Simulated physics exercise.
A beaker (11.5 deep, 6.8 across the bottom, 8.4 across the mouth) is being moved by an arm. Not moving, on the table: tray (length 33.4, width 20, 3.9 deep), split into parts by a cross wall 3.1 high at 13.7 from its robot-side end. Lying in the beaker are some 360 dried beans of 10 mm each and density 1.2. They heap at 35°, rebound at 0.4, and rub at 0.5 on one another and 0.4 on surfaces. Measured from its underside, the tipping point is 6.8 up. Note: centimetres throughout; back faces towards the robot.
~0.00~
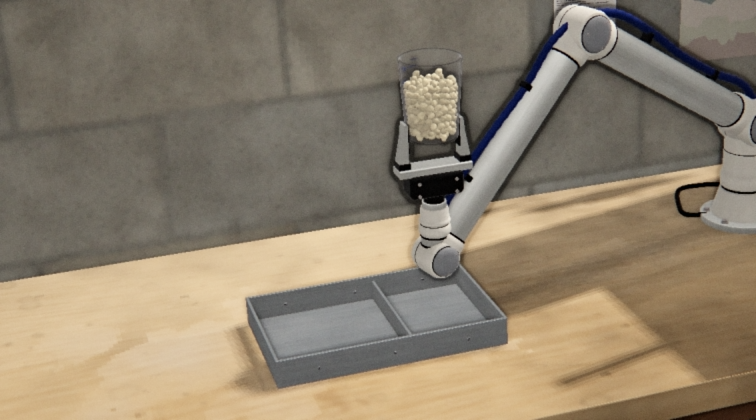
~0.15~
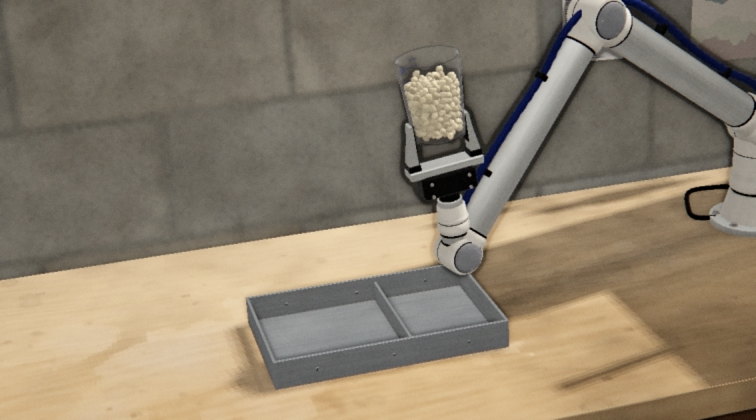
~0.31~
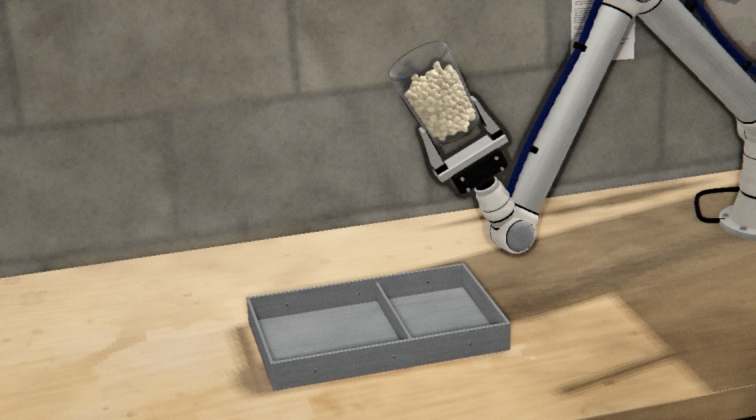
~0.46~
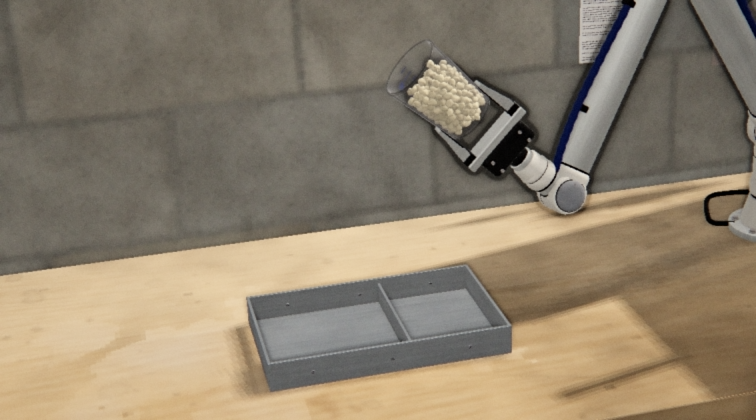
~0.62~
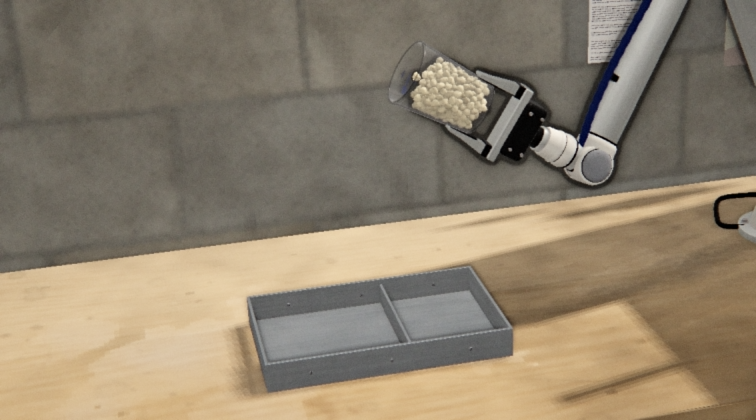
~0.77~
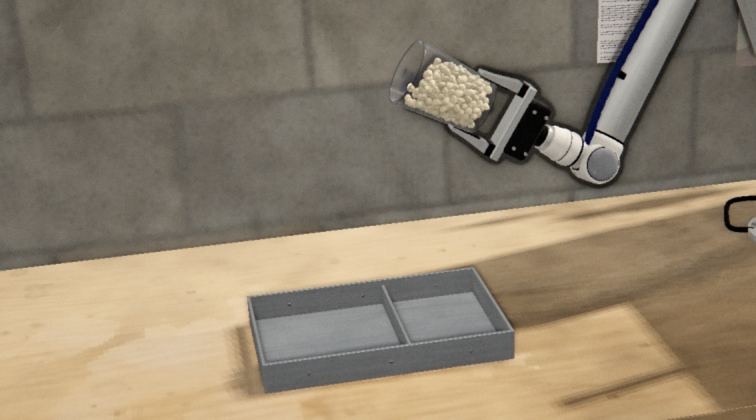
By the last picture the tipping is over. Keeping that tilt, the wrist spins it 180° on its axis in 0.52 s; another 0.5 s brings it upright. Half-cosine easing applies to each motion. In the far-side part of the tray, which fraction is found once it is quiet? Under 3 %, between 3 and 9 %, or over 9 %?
Under 3 %.
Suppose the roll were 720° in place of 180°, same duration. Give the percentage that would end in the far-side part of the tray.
I'd put it at about 0 %.
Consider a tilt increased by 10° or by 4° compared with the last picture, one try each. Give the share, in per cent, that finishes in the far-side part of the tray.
You'd get close to 0 per cent, then close to 0 per cent.
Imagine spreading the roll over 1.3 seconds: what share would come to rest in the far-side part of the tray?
You'd be looking at some 0 per cent.
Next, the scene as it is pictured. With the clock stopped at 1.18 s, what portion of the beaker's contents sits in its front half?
Looks like around 55 per cent is in the front half.
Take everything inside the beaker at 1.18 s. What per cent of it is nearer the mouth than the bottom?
Something near 35 in a hundred.
After 1.18 s, tipped 59°, highest piece 40 above the table; 362 in the beaker.
After 1.59 s, tipped 21°, highest piece 39 above the table; 362 in the beaker.
After 1.99 s, upright, highest piece 40 above the table; 362 in the beaker.
After 2.69 s, upright, highest piece 40 above the table; 362 in the beaker.
At rest, 362 in the beaker. That is 0 % in the far-side part of the tray.
